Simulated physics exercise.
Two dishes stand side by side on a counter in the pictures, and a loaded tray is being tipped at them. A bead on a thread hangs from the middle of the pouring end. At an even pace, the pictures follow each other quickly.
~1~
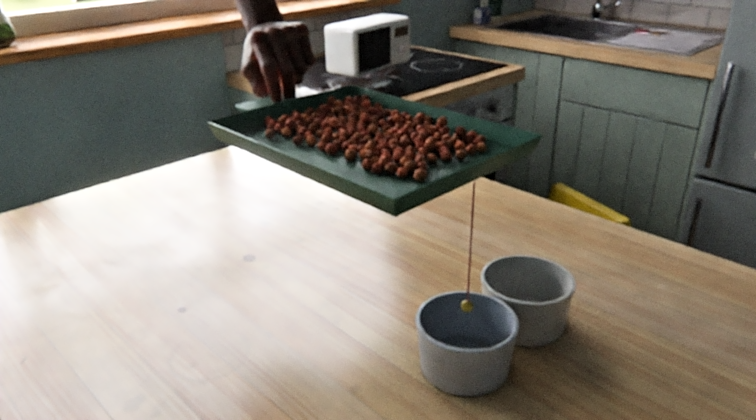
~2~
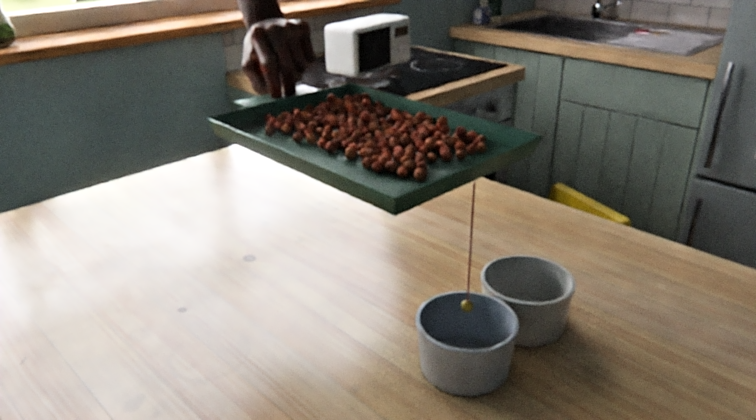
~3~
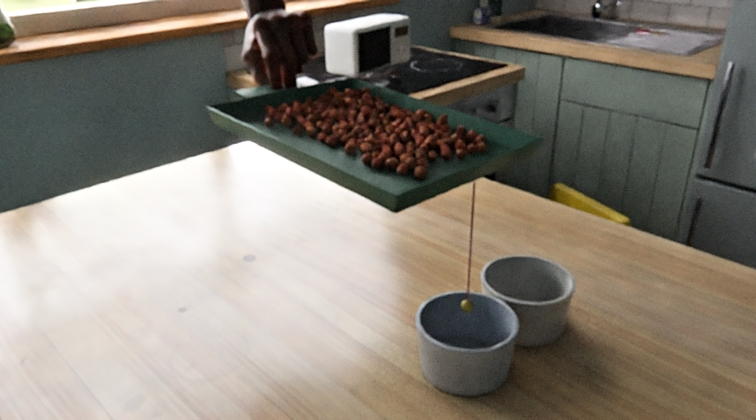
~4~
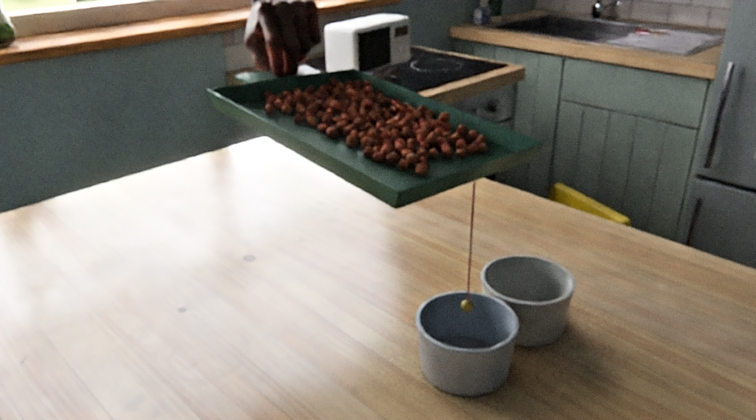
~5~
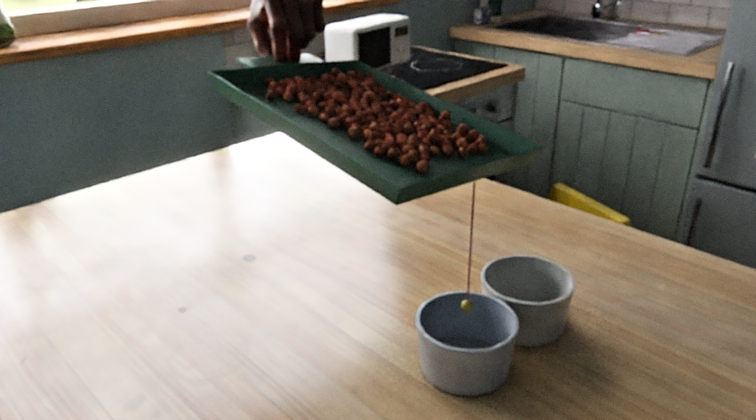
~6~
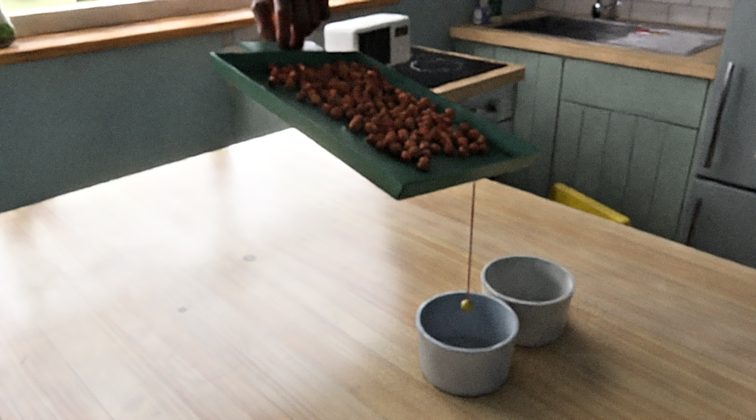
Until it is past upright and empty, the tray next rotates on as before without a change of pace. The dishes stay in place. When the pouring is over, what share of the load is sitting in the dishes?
The dishes hold more than half of it.
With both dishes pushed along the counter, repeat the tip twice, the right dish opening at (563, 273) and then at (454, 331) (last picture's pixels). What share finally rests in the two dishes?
Trial 1 about 70 %, trial 2 about 0 %.
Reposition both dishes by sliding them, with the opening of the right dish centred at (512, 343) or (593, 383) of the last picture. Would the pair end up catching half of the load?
The pair would catch the lesser share the first time and the lesser share the second time.
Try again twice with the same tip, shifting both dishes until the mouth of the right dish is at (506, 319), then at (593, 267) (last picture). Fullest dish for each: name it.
The first time it's the right member, the second time the left member.
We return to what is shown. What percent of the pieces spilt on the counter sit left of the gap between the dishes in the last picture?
My estimate is some 20 per cent.
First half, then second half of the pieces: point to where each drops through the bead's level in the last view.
Around (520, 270) at first; around (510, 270) after that.
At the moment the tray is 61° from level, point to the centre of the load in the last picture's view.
Near (463, 97).
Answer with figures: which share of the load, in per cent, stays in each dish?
Looks like close to 0 % lands in the left dish and close to 70 % in the right one.
Just after the last frame, tray tipped steeply; almost all on the tray; just a few outside both.
A moment on, tray tipped past a quarter turn; roughly half on the tray; just a few in the left dish; about a tenth in the right dish; just a few outside both; roughly a third in the air.
Further on, tray tipped past a quarter turn; just a few in the left dish; roughly two thirds in the right dish; roughly a quarter outside both; just a few in the air.
When it is over, tray tipped past a quarter turn; just a few in the left dish; roughly two thirds in the right dish; roughly a quarter outside both; just a few in the air.
